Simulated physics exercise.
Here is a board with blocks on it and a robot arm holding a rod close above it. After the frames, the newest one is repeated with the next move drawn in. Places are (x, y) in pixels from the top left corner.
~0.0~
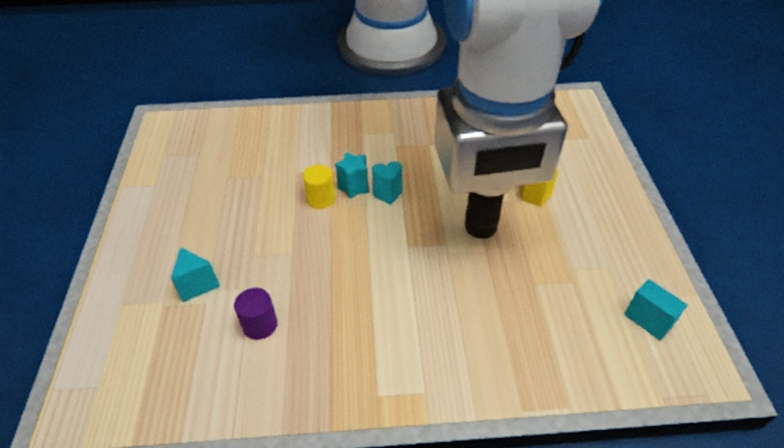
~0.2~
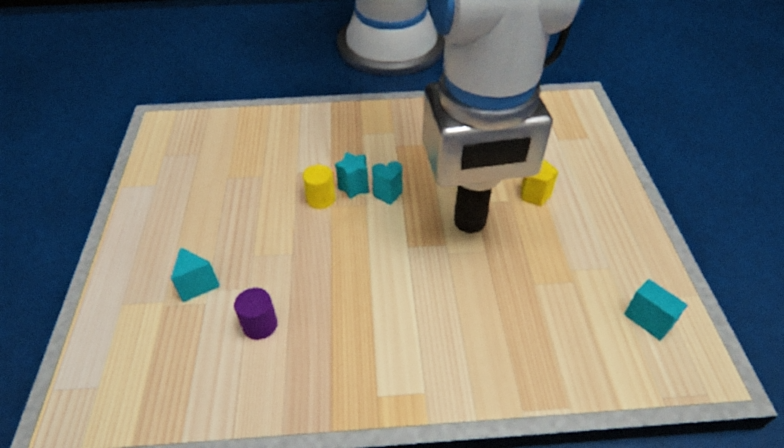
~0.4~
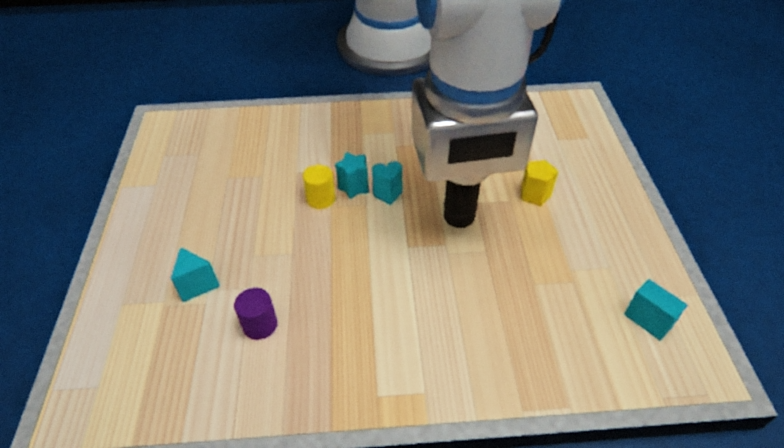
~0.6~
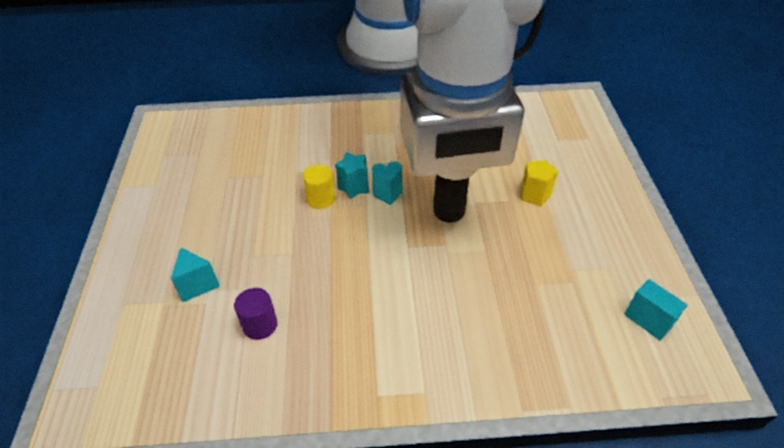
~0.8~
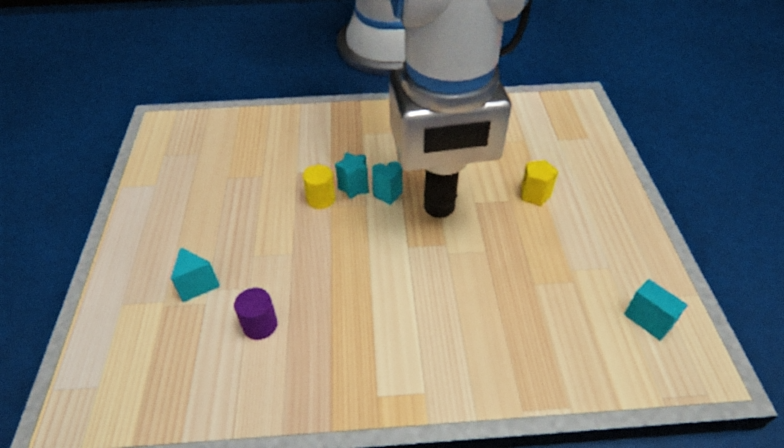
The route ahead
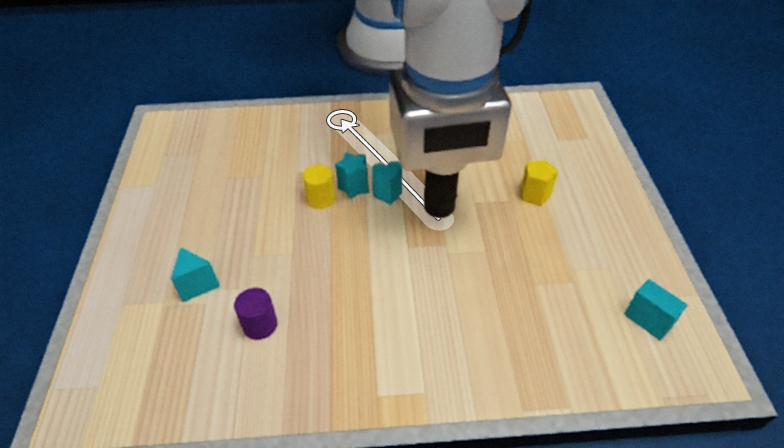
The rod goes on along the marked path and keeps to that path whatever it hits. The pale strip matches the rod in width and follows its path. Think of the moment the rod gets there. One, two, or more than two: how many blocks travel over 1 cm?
My forecast: 1.
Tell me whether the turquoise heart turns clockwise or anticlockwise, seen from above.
It makes a counterclockwise turn.
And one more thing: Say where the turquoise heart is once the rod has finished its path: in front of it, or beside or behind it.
I expect it to be beside or behind the rod.
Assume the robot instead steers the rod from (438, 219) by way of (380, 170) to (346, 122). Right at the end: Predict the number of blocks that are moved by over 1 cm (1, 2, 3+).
I'd say two blocks get shifted by more than about 1 cm.
Drawn move, straight from (438, 219) to (342, 120).
On the path given first. One third of the way, rod at (403, 170); turquoise heart at (378, 164), turned 60° anticlockwise.
Two thirds of the way, rod at (370, 137); turquoise heart at (377, 163), turned 70° anticlockwise.
At the end, rod at (341, 108); turquoise star-shaped block still; turquoise heart at (377, 163), turned 70° anticlockwise.
